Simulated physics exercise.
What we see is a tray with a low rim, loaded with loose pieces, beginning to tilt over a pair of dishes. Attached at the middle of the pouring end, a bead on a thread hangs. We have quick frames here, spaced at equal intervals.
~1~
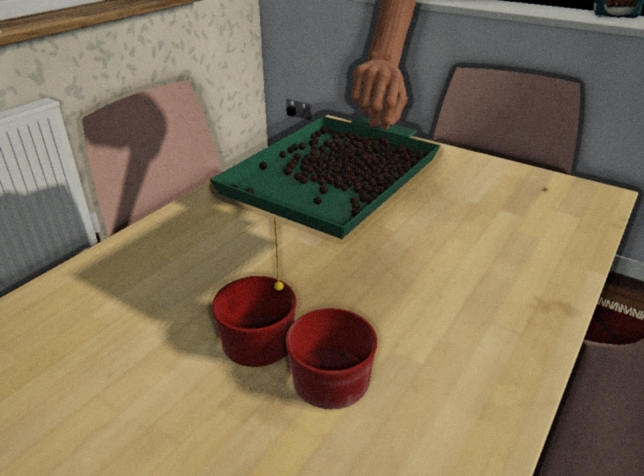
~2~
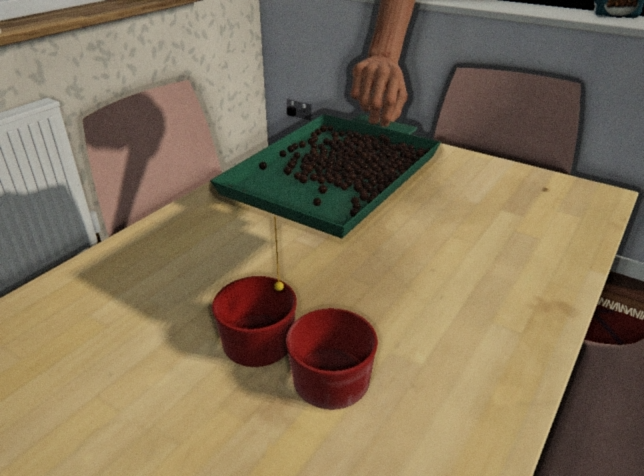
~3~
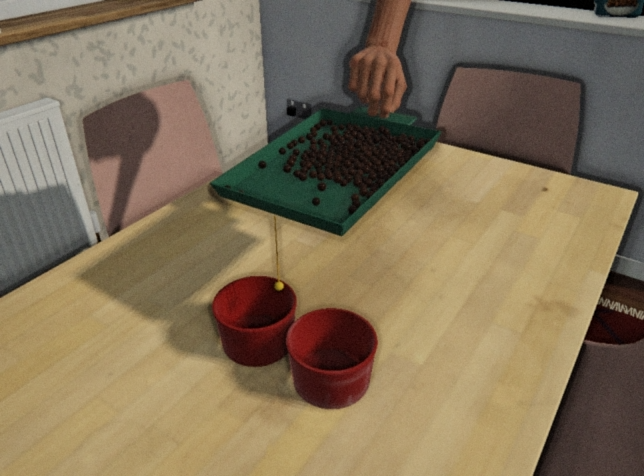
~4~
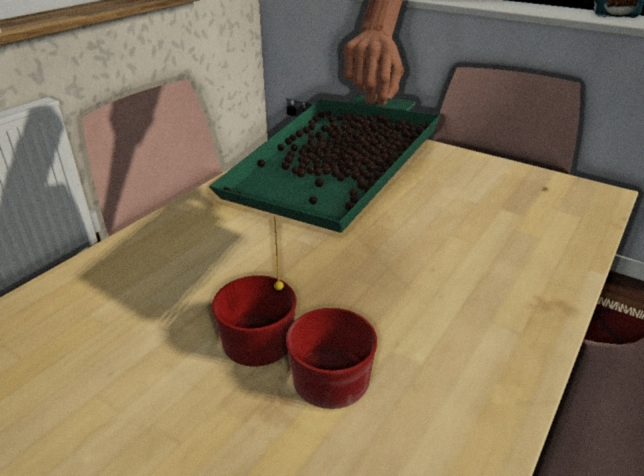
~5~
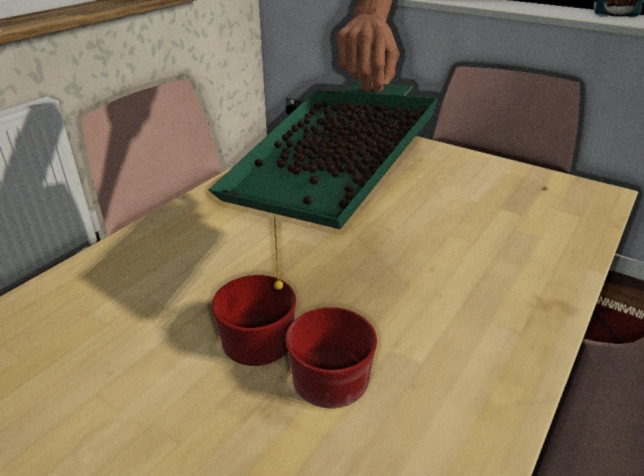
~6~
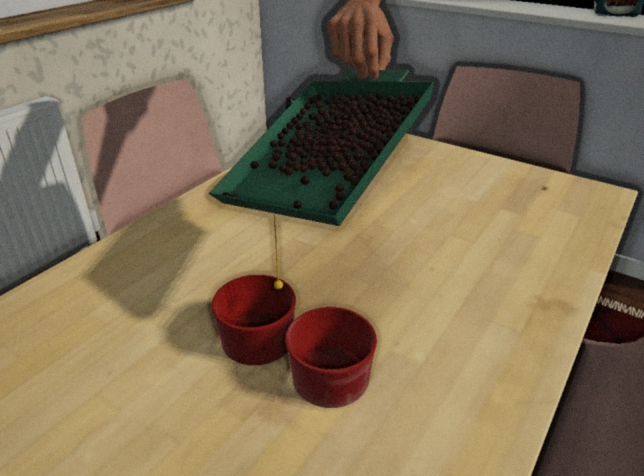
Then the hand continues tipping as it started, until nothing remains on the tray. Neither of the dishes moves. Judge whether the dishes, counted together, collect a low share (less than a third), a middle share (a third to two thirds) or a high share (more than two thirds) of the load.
The dishes collect a low share.
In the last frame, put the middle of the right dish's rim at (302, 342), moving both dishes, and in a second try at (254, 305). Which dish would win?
First try: The dish on the left-hand side; second try: The dish on the left-hand side.
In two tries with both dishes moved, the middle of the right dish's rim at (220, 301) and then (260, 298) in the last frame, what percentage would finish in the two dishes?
In turn 60 and 70 in a hundred.
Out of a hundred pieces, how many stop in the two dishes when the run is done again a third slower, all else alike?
Near 20 %.
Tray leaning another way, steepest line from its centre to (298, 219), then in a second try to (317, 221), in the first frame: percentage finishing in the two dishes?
Around 70 per cent first, around 80 per cent next.
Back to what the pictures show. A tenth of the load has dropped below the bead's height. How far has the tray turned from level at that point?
Angle reached: About 60°.
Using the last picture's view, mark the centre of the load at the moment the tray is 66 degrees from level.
Centre estimate: (220, 218).
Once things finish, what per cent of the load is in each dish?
The left dish gets close to 10 per cent and the right dish close to 0 per cent.
Just after the last frame, tray tipped steeply; roughly half on the tray; just a few in the left dish; roughly a quarter outside both; roughly a quarter in the air.
A moment on, tray tipped past a quarter turn; just a few on the tray; just a few in the right dish; about a tenth in the left dish; the larger part outside both; just a few in the air.
Further on, tray tipped past a quarter turn; just a few in the right dish; about a tenth in the left dish; the larger part outside both.
When it is over, tray tipped past a quarter turn; just a few in the right dish; about a tenth in the left dish; the larger part outside both.
